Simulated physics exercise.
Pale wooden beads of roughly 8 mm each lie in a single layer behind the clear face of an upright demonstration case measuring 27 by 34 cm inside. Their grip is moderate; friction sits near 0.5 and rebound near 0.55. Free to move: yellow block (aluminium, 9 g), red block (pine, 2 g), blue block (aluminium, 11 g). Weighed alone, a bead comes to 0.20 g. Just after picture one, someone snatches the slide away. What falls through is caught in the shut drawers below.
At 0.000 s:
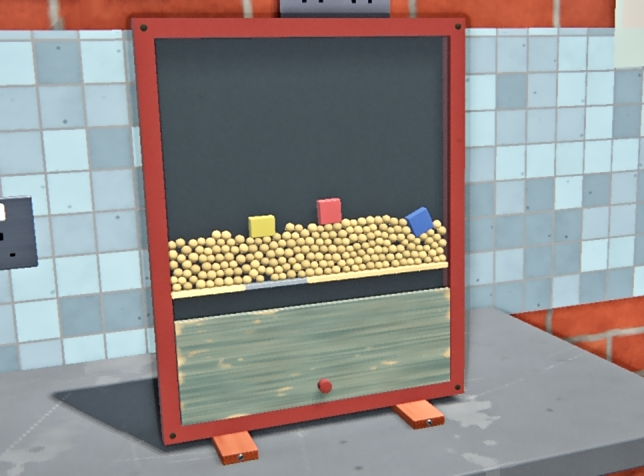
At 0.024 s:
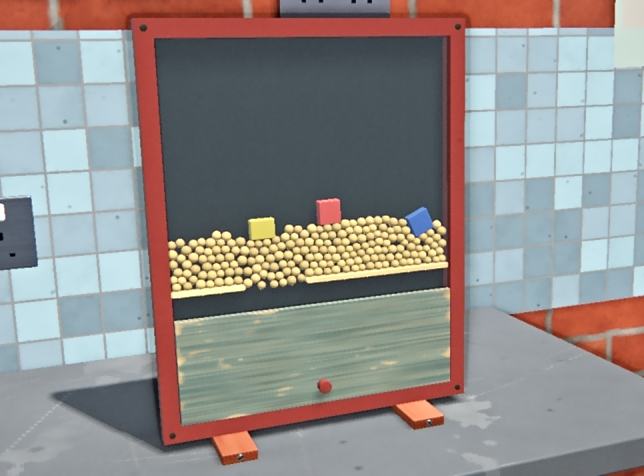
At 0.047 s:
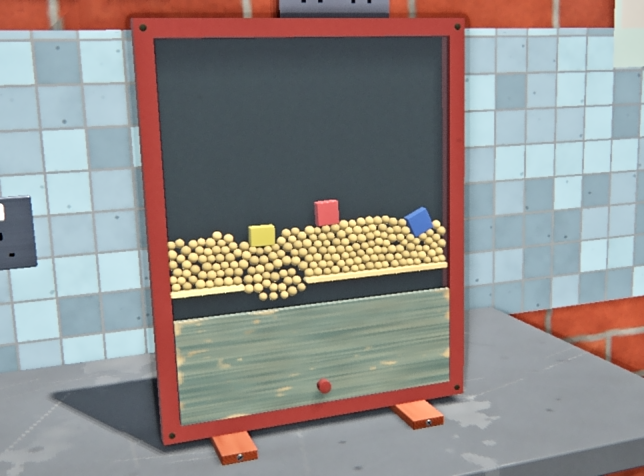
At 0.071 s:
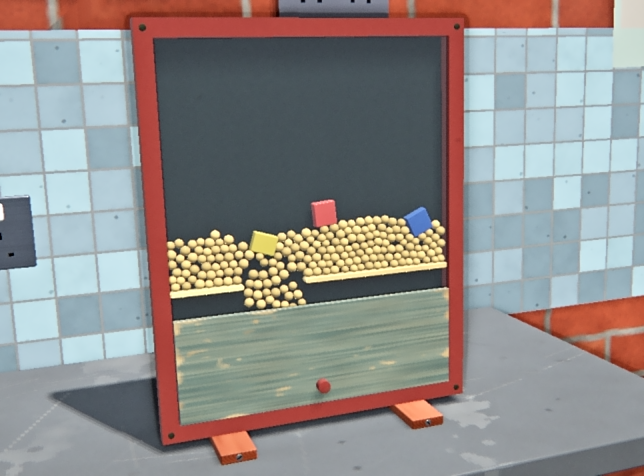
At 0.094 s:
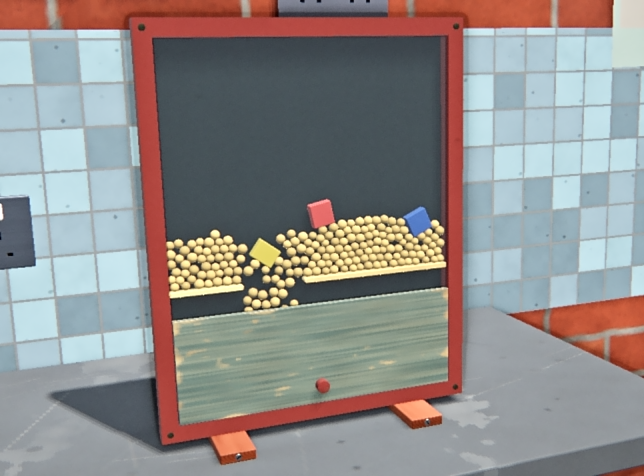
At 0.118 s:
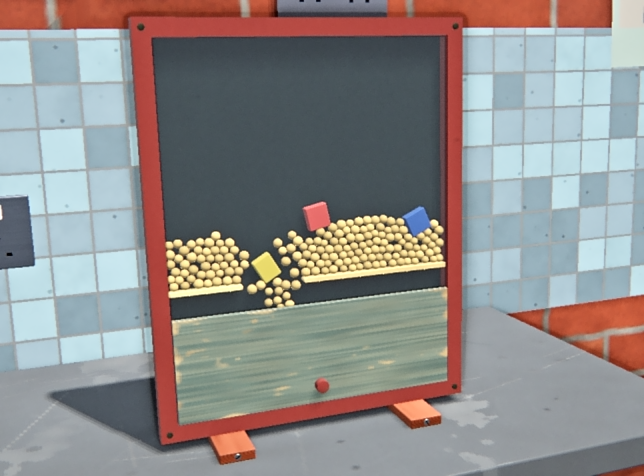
On a grey counter against a tiled wall, an upright red-framed case holds a layer of pale beads with yellow, red and blue blocks on top. A slide beneath the beads disappears, and beads pour through the gap. The yellow block tilts and sinks into the opening, while the red block leans and shifts slightly left.
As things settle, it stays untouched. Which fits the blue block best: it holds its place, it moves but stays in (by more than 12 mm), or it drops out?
Kept in position.
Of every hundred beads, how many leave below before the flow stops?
50 per cent, roughly.
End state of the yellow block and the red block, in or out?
Yellow block drops out, red block out.
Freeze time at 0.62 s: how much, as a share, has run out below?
Around 45 in a hundred at that time.
After 0.27 s, 30 % are out; yellow block below the floor; red block moved 8.4 cm tilted 65°; blue block moved 0.1 cm tilted 65°.
After 0.62 s, 45 % are out; yellow block below the floor; red block below the floor; blue block moved 0.3 cm tilted 64°.
After 1.32 s, 50 % are out; yellow block below the floor; red block below the floor; blue block moved 0.3 cm tilted 64°.
All still by 1.5 s, 50 % are out; yellow block below the floor; red block below the floor; blue block moved 0.3 cm tilted 64°.
